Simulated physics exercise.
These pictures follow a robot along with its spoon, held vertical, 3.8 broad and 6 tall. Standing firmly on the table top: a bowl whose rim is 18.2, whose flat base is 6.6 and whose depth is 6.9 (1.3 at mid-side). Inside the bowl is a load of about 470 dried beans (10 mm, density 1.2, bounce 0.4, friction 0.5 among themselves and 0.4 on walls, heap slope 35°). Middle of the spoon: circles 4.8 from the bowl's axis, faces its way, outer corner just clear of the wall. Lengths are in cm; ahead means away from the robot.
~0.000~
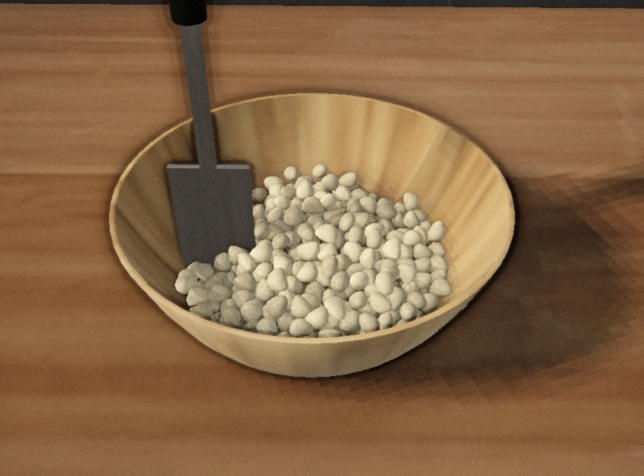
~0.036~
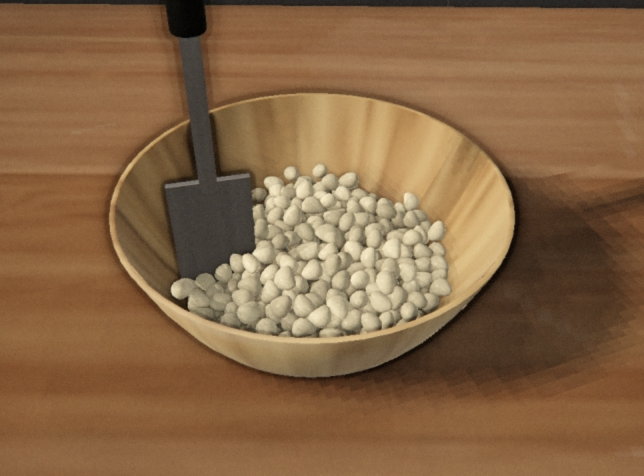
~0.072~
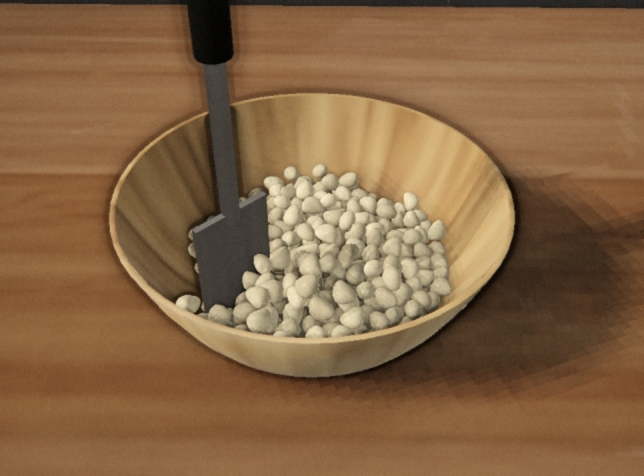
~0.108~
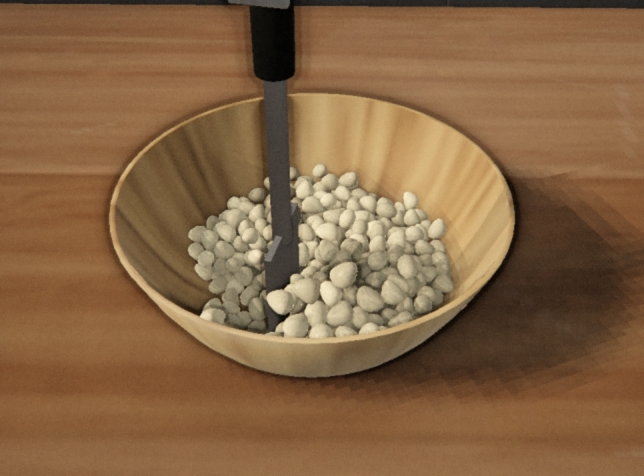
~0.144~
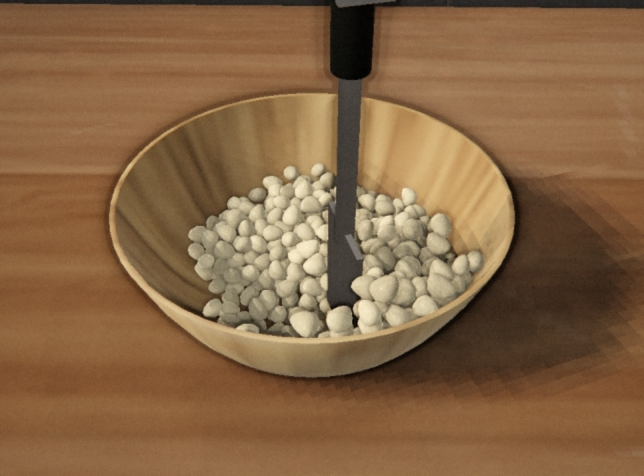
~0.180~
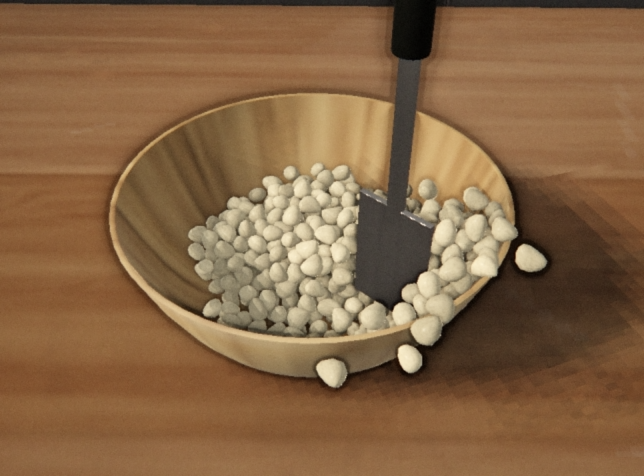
In this clip, a dark flat spatula-like tool held upright sweeps from the left side of a wooden bowl along its near side to the right, pushing pale beans into a heap as several go over the rim.
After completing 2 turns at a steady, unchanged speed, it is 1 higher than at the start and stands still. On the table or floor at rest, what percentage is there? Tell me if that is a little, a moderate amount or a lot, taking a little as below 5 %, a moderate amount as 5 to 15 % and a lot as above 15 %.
A lot, above 15 %.
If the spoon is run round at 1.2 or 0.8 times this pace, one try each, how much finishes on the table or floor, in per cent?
It would be some 30 and 10 percent respectively.
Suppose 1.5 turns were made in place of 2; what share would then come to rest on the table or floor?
Estimate: Near 20 %.
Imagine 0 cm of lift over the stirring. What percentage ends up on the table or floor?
30 %.
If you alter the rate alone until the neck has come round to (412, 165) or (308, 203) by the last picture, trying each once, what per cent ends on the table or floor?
Close to 30 and 5 in a hundred.
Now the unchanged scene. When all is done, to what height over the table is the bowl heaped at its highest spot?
I'd guess close to 5.5 centimetres.
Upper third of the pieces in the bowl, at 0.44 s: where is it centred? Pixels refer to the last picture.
I'd put it at around (191, 246).
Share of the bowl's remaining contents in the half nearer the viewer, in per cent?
Roughly 50 percent of it.
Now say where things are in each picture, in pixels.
The first picture shows spoon neck at (205, 138), 0° round; upper third of the load around (319, 250), from x 185 to 440, top at y 170; 468 in the bowl.
The second picture shows spoon neck at (204, 152), 14° round; upper third of the load around (319, 252), from x 180 to 440, top at y 170.
The third picture shows spoon neck at (227, 182), 45° round; upper third of the load around (318, 266), from x 185 to 440, top at y 170.
The fourth picture shows spoon neck at (280, 201), 76° round; upper third of the load around (336, 270), from x 195 to 445, top at y 170.
The fifth picture shows spoon neck at (346, 199), 107° round; upper third of the load around (383, 268), from x 195 to 475, top at y 170.
The sixth picture shows spoon neck at (399, 178), 138° round; upper third of the load around (419, 241), from x 195 to 530, top at y 170; 463 in the bowl, 5 in flight or on the tool.
After 0.44 s, 4° round, highest piece 10 above the table; 401 in the bowl, 45 on the table or floor, 22 in flight or on the tool.
After 0.70 s, 230° round, highest piece 8 above the table; 363 in the bowl, 95 on the table or floor, 10 in flight or on the tool.
After 1.03 s, 0° round, highest piece 5 above the table; 360 in the bowl, 108 on the table or floor.
After 1.73 s, 0° round, highest piece 5 above the table; 360 in the bowl, 108 on the table or floor.
At rest, 360 in the bowl, 108 on the table or floor. That is 23 % on the table or floor.
